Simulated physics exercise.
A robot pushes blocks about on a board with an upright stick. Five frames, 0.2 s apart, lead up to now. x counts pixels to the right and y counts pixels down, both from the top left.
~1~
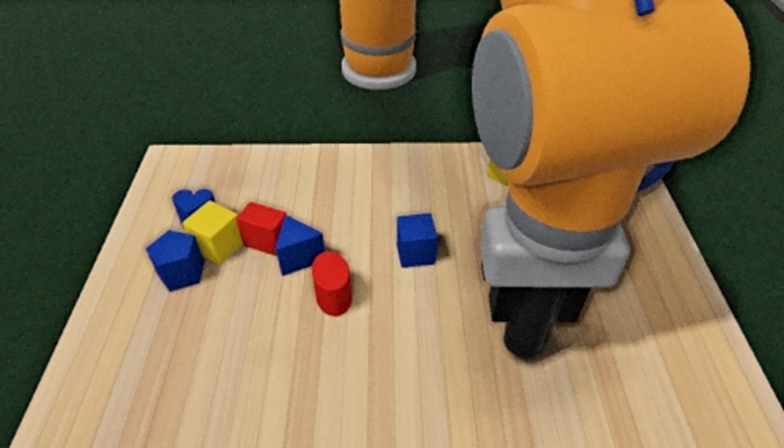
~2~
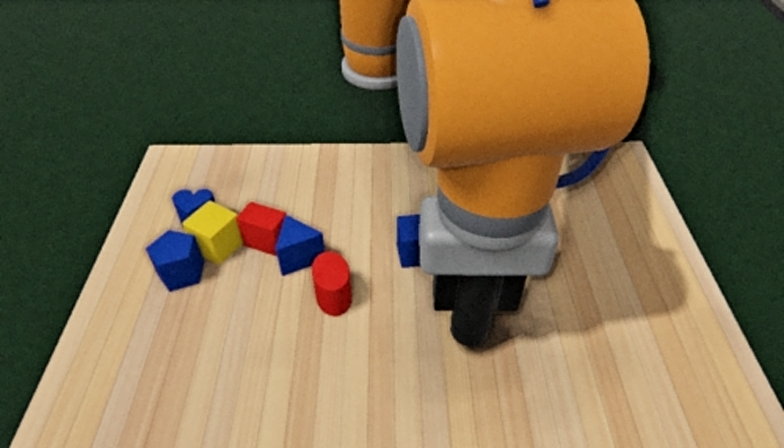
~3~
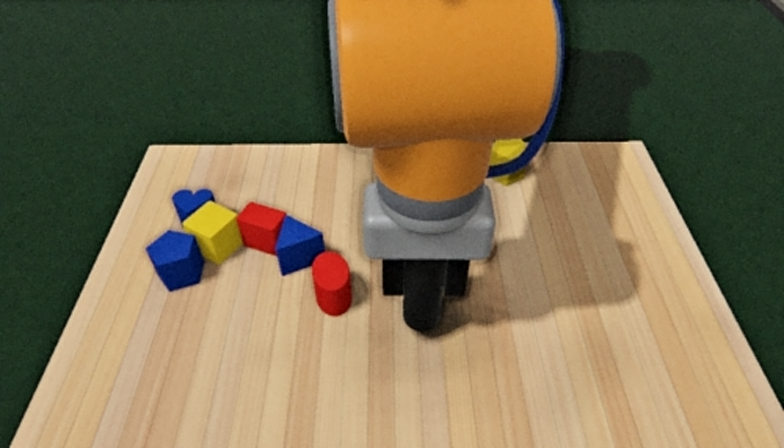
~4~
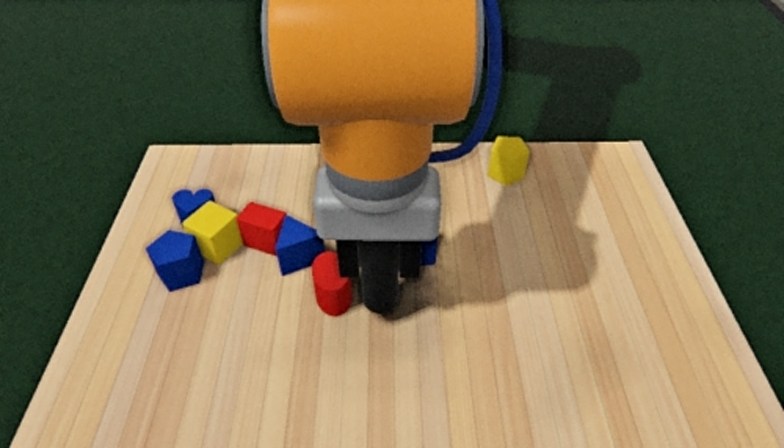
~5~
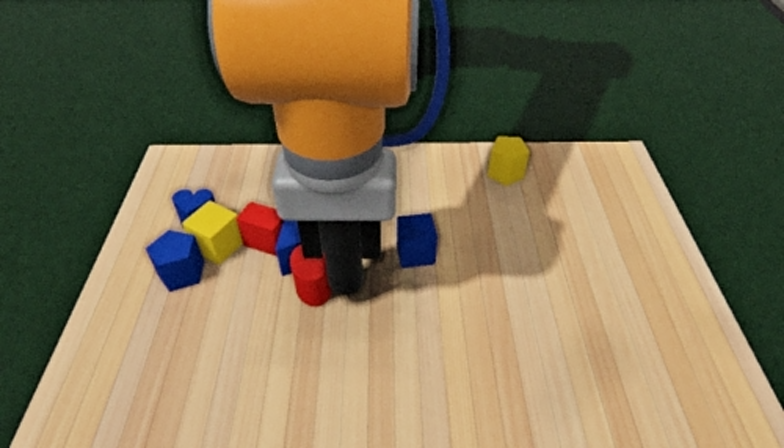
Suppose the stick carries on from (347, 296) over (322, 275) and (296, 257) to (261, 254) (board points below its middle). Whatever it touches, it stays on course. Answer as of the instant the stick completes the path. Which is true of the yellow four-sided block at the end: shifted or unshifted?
It will be resting on its spot.
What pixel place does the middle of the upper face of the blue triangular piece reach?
Answer: (295, 203).
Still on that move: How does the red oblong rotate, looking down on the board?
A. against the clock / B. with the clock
Correct choice: A.
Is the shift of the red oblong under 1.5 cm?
Going by the path, no.
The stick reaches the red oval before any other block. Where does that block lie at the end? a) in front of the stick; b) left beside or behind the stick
Choice b: Left beside or behind the stick.
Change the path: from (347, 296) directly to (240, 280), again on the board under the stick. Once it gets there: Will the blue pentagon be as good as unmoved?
It seems not.
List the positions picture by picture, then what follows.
The first picture shows stick tip at (522, 342); block tops, yellow four-sided block at (210, 218); red oblong at (261, 215); blue triangular piece at (295, 232); red oval at (331, 270).
The second picture shows stick at (469, 332); blocks unchanged.
The third picture shows stick at (421, 318); blocks unchanged.
The fourth picture shows stick at (381, 300); blocks unchanged.
The fifth picture shows stick at (346, 282); yellow four-sided block at (210, 218); red oblong at (261, 215); blue triangular piece at (295, 232); red oval at (309, 261).
The first path, step by step. One third of the way, stick at (320, 261); blue triangular piece at (290, 229), turned 15° clockwise; red oval at (283, 259).
Two thirds of the way, stick at (292, 243); red oblong at (256, 205), turned 40° anticlockwise; blue triangular piece at (295, 205); red oval at (277, 257), turned 20° anticlockwise.
At the end, stick at (257, 240); yellow four-sided block in place; red oblong at (254, 203), turned 50° anticlockwise; blue triangular piece at (295, 203), turned 20° clockwise; red oval at (277, 257), turned 20° anticlockwise.
